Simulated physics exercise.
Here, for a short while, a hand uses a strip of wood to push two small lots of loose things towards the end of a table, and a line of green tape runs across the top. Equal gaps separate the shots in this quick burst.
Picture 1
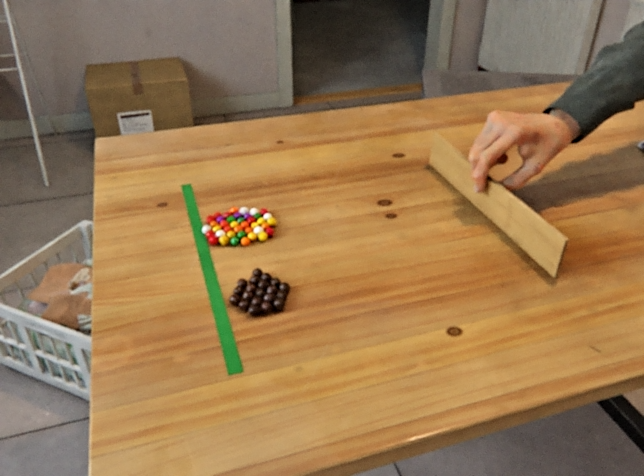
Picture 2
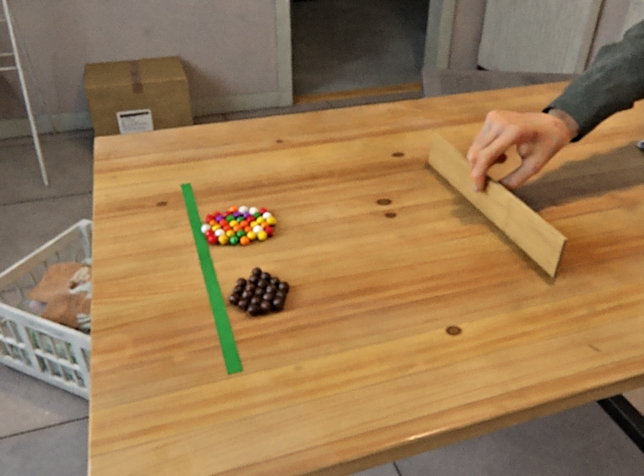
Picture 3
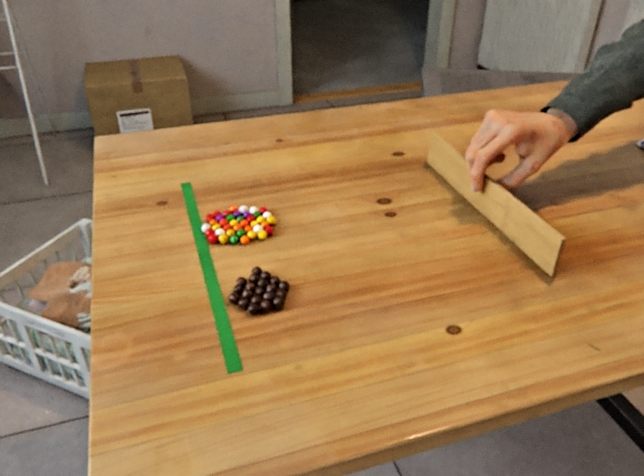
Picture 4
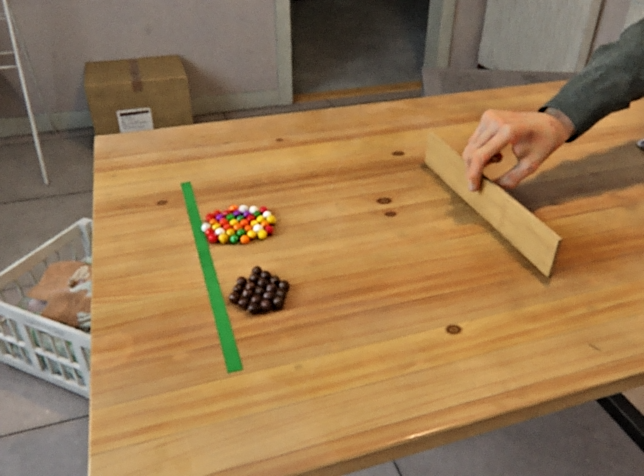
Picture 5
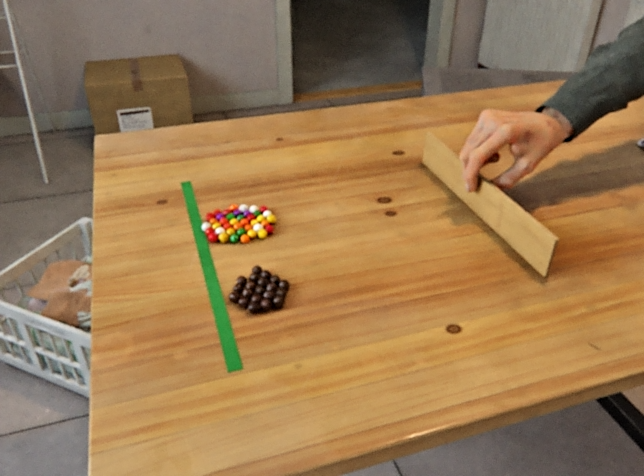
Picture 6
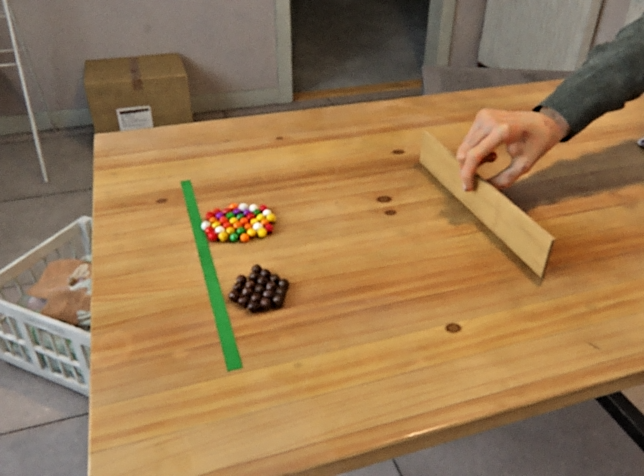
A hand in a dark sleeve holds a strip of wood on edge at the right of a pale wooden table, seen from above at an angle in a room with a grey floor. Near a green tape line on the left sit a multicoloured cluster of beads and, in front, dark brown balls. The strip slides very slightly left, while both clusters and the view stay practically still.
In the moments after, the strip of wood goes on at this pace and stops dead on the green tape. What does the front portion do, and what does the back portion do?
My prediction: Front portion: None lost. Back portion: None lost.
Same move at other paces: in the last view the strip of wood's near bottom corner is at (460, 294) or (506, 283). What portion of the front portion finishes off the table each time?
In turn 100 and 100 in a hundred.
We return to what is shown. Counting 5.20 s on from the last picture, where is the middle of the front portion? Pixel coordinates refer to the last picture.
In the last picture's pixels, the middle is about (182, 306).
Then, 2.45 s after the last picture, strip of wood still moving, near (344, 198); front portion all on the table, its front near (234, 296); back portion all on the table, its front near (206, 226).
Then, 4.92 s after the last picture, strip of wood stopped at the green tape; front portion all on the table, its front near (176, 310); back portion all on the table, its front near (162, 241).
Then, 5.20 s after the last picture, strip of wood stopped at the green tape; front portion all on the table, its front near (164, 297); back portion all on the table, its front near (151, 242).
At rest, strip of wood stopped at the green tape; front portion all on the table, its front near (160, 297); back portion all on the table, its front near (149, 243).
